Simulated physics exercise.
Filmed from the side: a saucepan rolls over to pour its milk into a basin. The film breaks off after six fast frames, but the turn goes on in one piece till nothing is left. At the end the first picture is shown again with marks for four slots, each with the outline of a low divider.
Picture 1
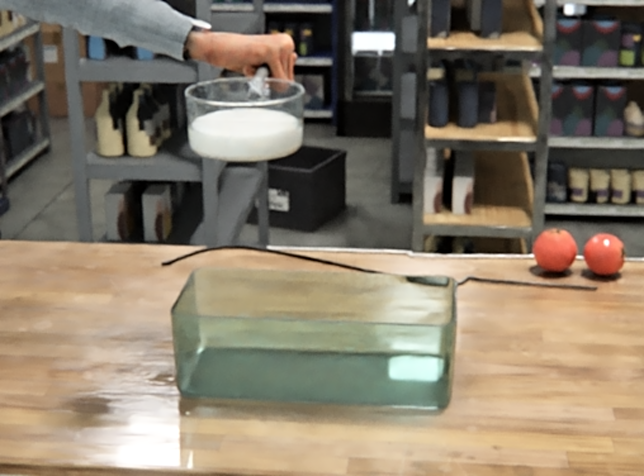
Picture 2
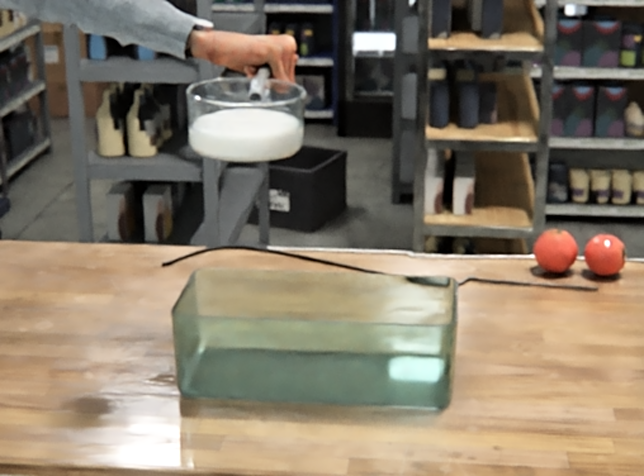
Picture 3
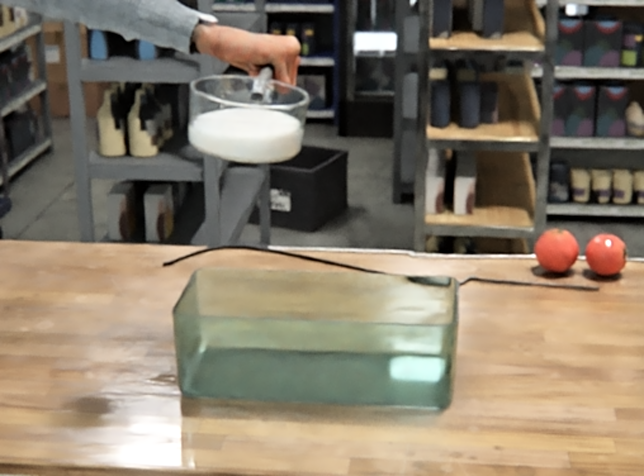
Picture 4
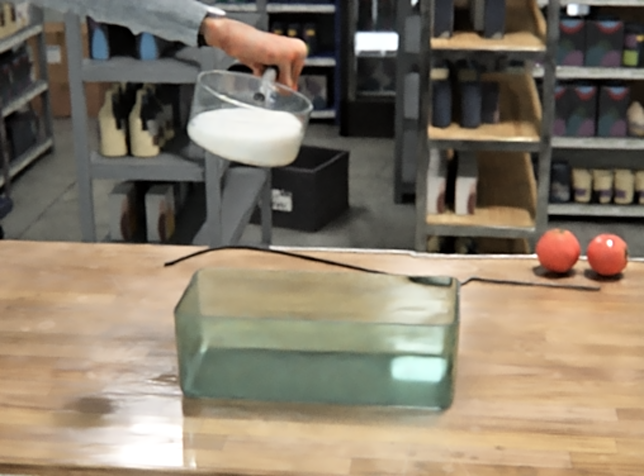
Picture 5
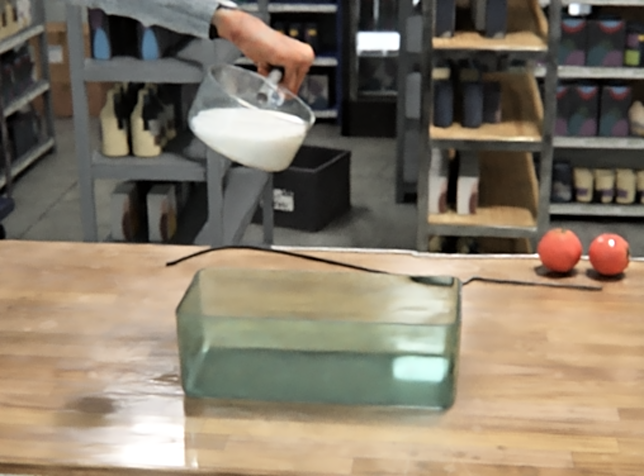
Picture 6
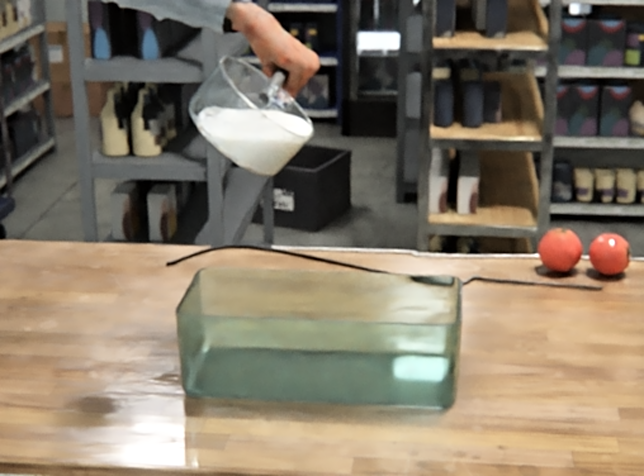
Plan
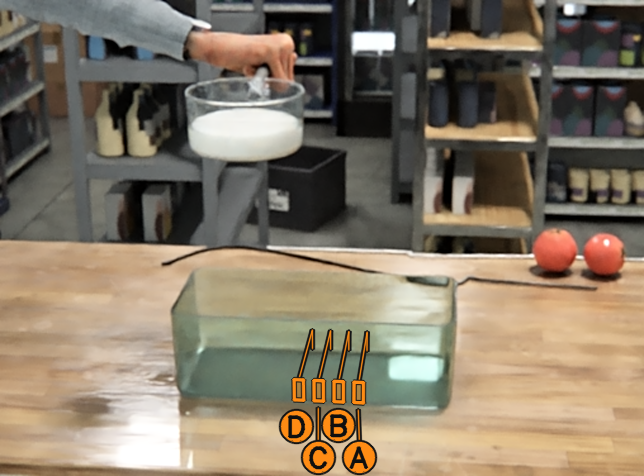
A hand reaching from a grey sleeve at the upper left holds a clear saucepan of white milk upright, then tilts it steadily clockwise to a steep slant, the milk staying inside. Below it, a greenish glass basin holding clear liquid rests on a light wooden table, with a dark cord behind and two red tomatoes at right. The side view, nearly steady, shows grey and wooden storage shelves beyond.
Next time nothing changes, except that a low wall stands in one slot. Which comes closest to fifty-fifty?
Best: B.
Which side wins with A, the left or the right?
More ends on the left.
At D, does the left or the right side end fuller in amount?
The right side.
In orange, A at (358, 409); B at (338, 408); C at (318, 408); D at (298, 407).
For place A, about 74 % ends left of the wall and 24 % right of it; 3 % is lost outside.
For place B, about 47 % ends left of the wall and 50 % right of it; 3 % is lost outside.
For place C, about 28 % ends left of the wall and 70 % right of it.
For place D, about 10 % ends left of the wall and 87 % right of it; 3 % is lost outside.
